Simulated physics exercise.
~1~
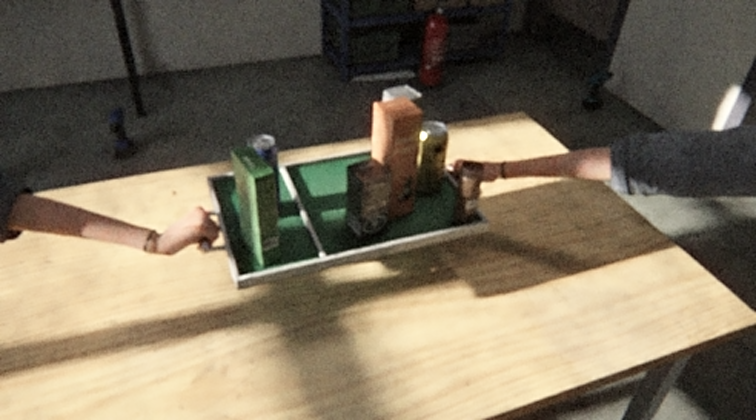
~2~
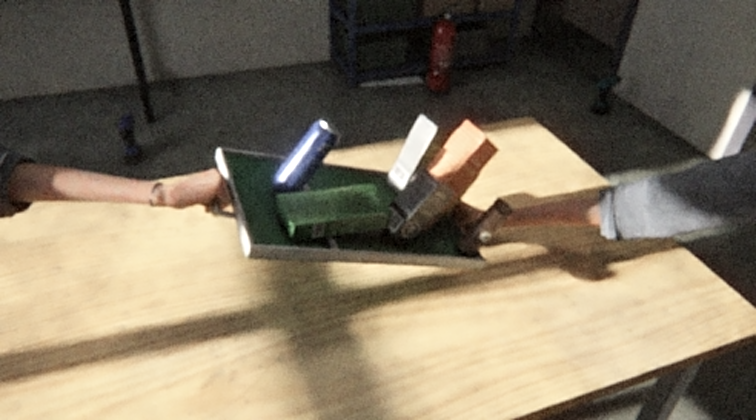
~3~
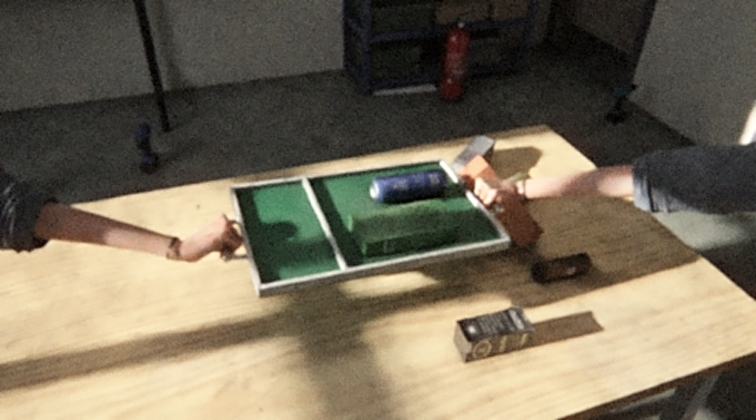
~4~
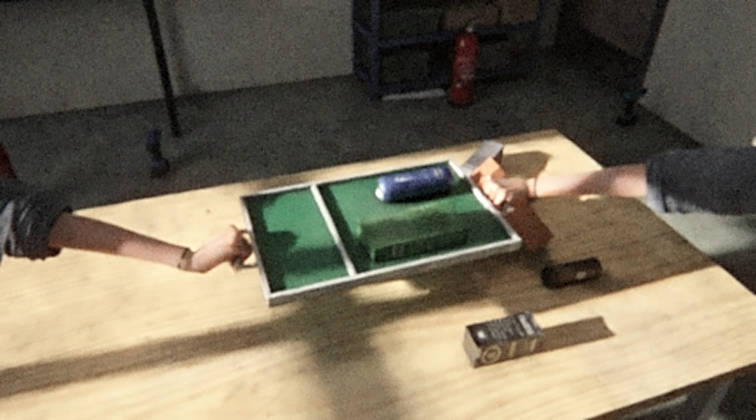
At a sunlit wooden table, with a red fire extinguisher standing behind it, two hands hold a green tray carrying upright cartons, cans, a green packet and a small brown container. The hands tip the tray down toward the right, and the green packet falls on its side while the blue can and the cartons lean over. Several things slide off the right end as the tray comes back toward level. Finally, the blue can and green packet lie on the tray, while the black carton and brown container rest on the table and the orange carton sits by the right hand.
